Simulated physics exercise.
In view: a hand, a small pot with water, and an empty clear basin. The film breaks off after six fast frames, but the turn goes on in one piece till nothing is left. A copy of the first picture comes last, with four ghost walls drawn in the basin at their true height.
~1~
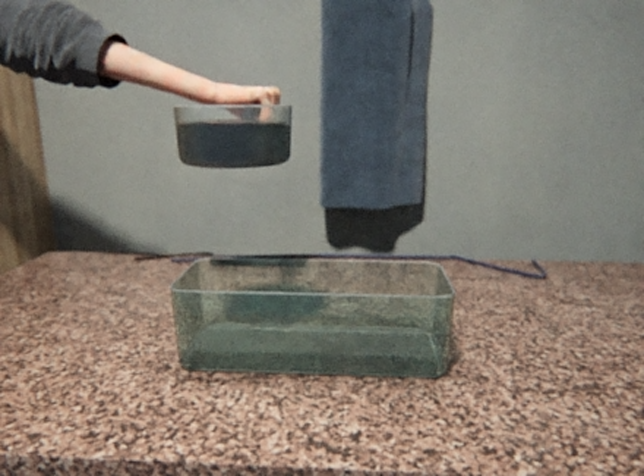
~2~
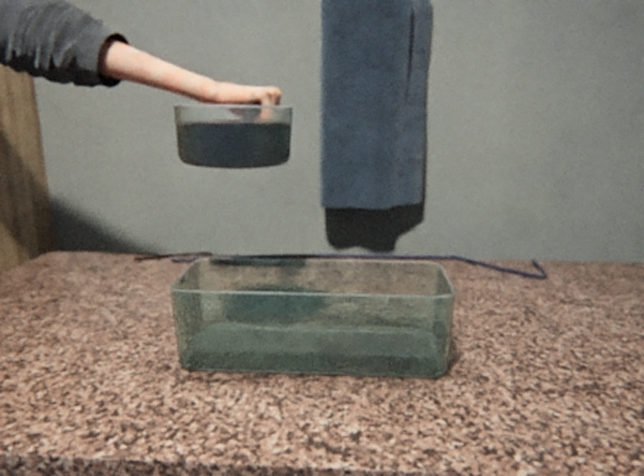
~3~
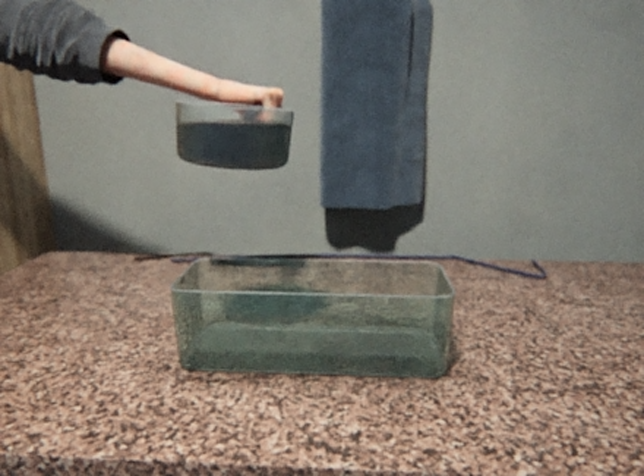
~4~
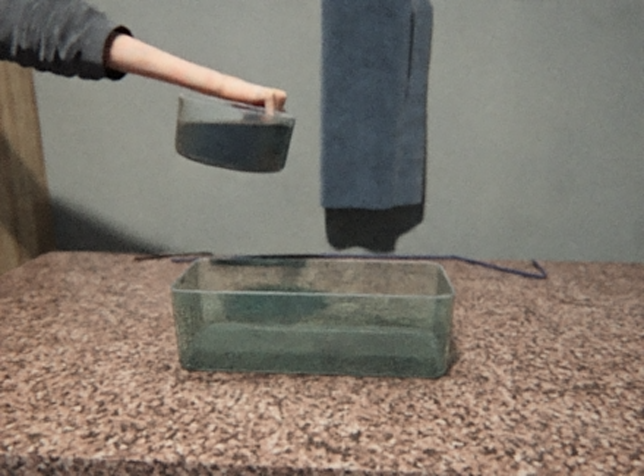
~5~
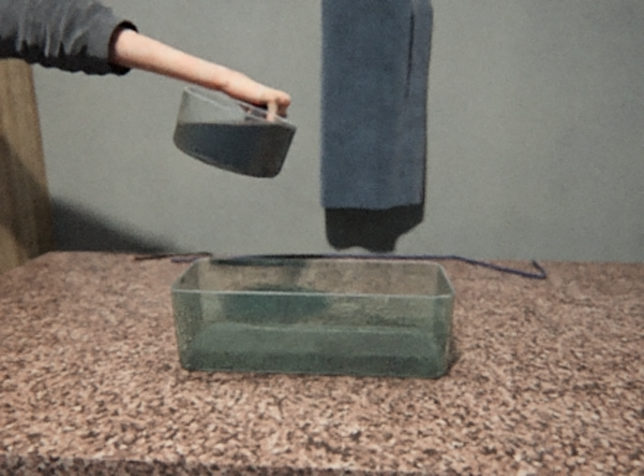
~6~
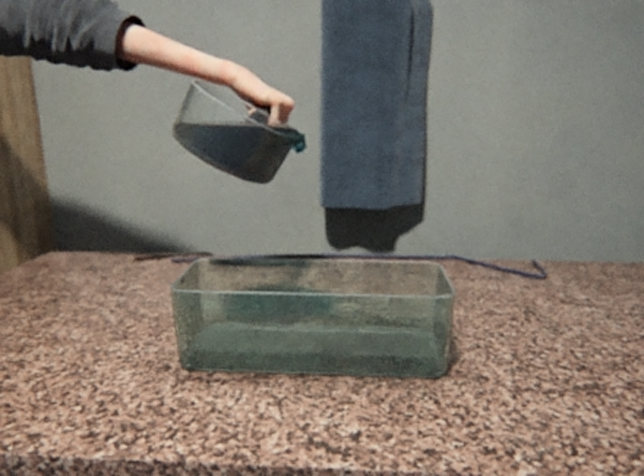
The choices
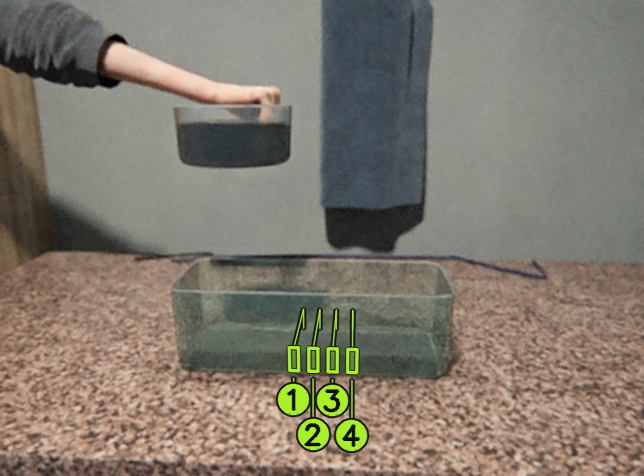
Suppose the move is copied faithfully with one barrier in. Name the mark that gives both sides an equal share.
I would pick position 4.
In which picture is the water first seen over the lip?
In picture 6.
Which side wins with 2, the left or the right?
The right side.
On the marked copy, 1 at (293, 377); 2 at (313, 378); 3 at (332, 378); 4 at (351, 379).
If 1 is chosen, about 9 % ends left of the wall and 90 % right of it.
If 2 is chosen, about 18 % ends left of the wall and 81 % right of it.
If 3 is chosen, about 36 % ends left of the wall and 63 % right of it.
If 4 is chosen, about 53 % ends left of the wall and 46 % right of it.
